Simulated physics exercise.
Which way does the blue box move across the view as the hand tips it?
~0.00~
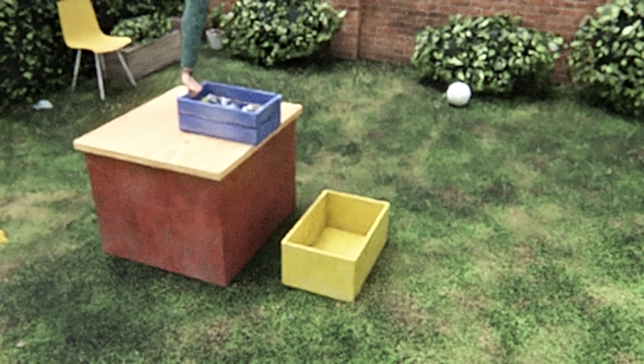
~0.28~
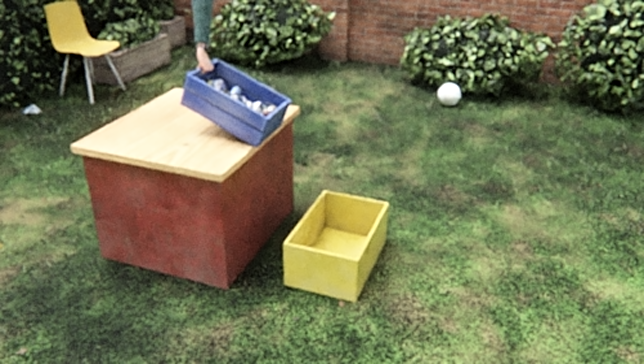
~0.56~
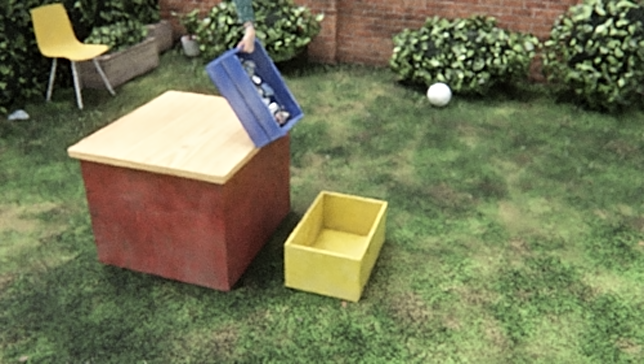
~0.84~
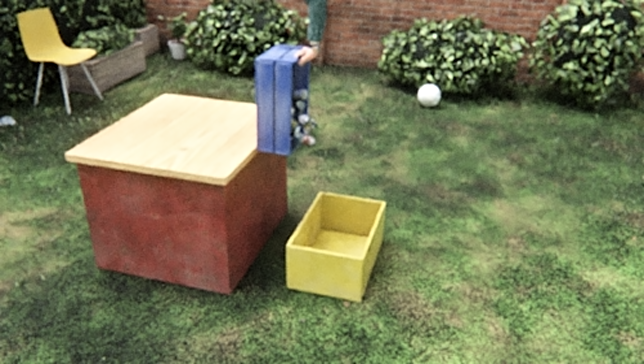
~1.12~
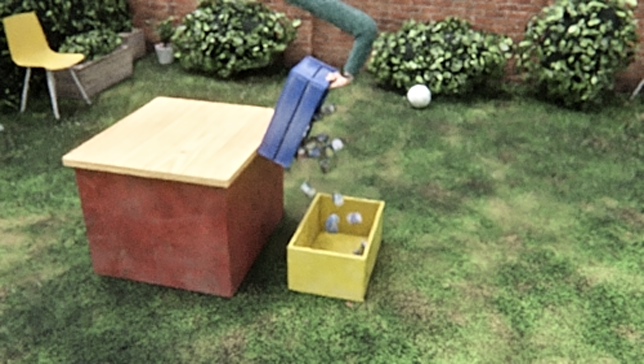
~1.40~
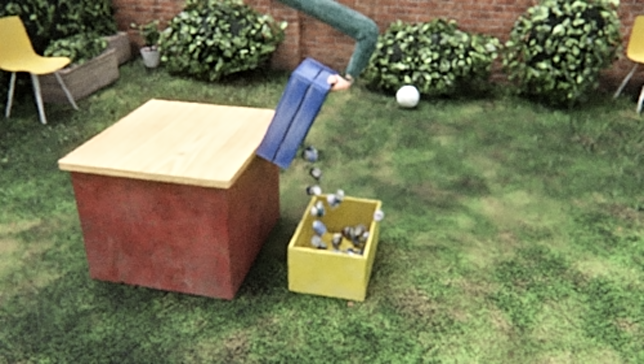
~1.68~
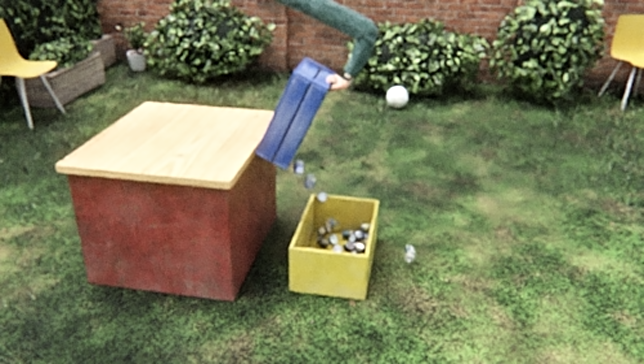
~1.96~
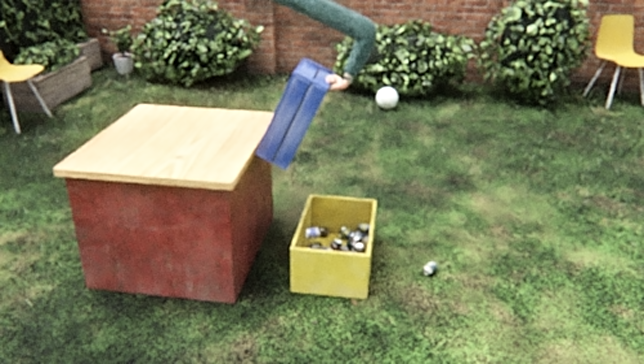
The blue box moves to the right as it is tipped over the edge of the bench.
The video shows a hand tipping a blue box on a wooden-topped red bench in a garden until small cans tumble over the edge into a yellow bin below; most land inside, while one ends on the grass to the right.
